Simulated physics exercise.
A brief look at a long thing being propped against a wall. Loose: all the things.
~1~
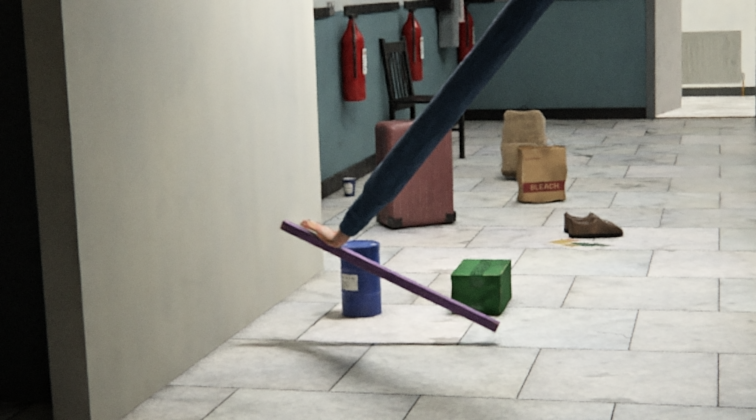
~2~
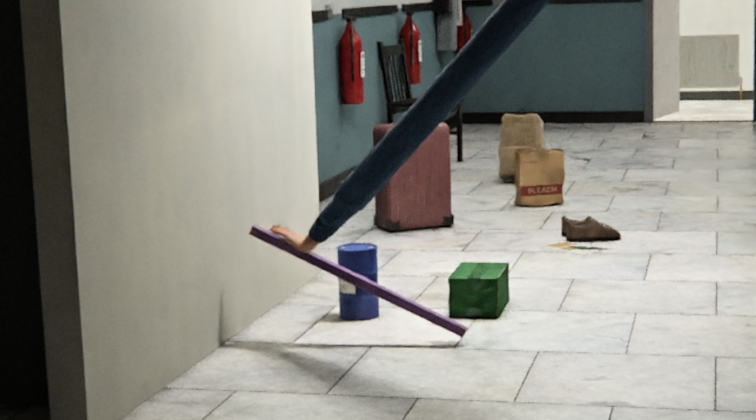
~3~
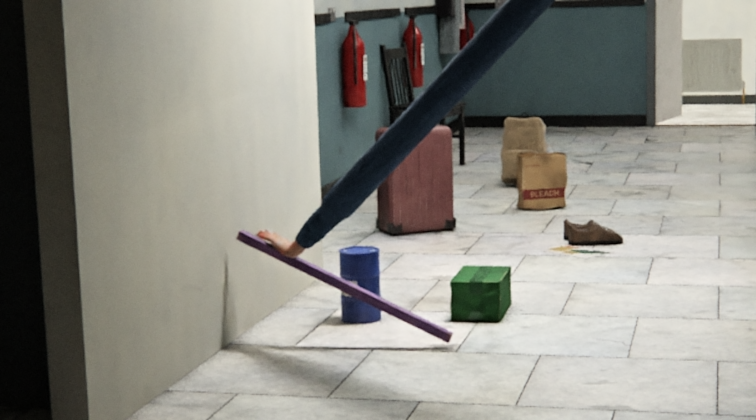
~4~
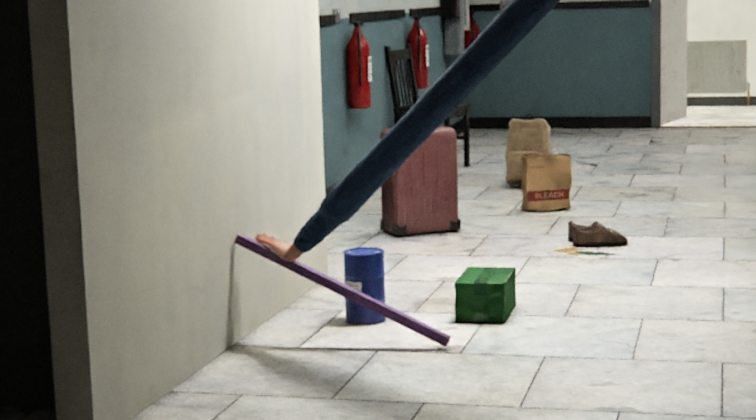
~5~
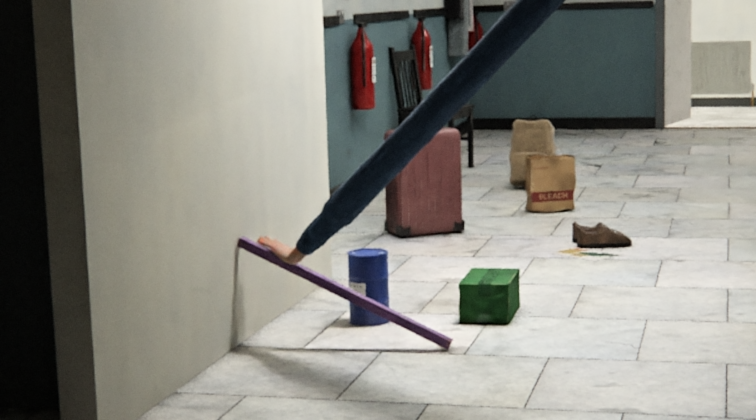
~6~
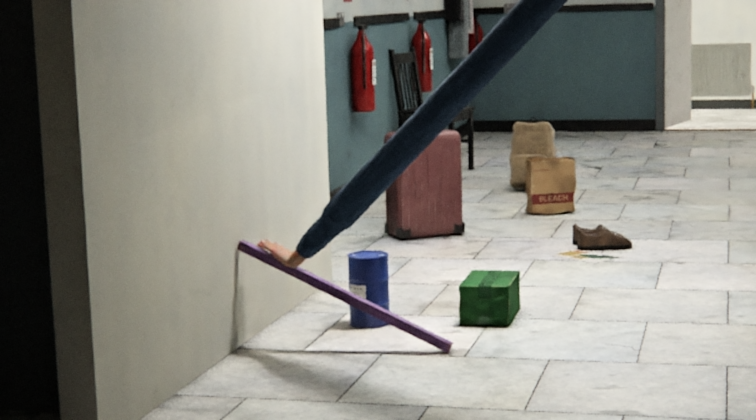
A hand on a long blue-sleeved arm moved a purple pole left to the wall and held it there at a slant, while the blue barrel, green box, pink suitcase and brown shoe stayed put.
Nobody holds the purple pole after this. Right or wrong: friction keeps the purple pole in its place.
Wrong.
Then, 0.30 s past the last view, purple pole 12° lower than it was left near (352, 319).
Then, 0.40 s past the last view, purple pole 25° lower than it was left near (355, 344).
Finally, moved from the start, purple pole; the other 2 still in place. Final places as the last picture's camera would see them, purple pole near (356, 344). The pole gives way.
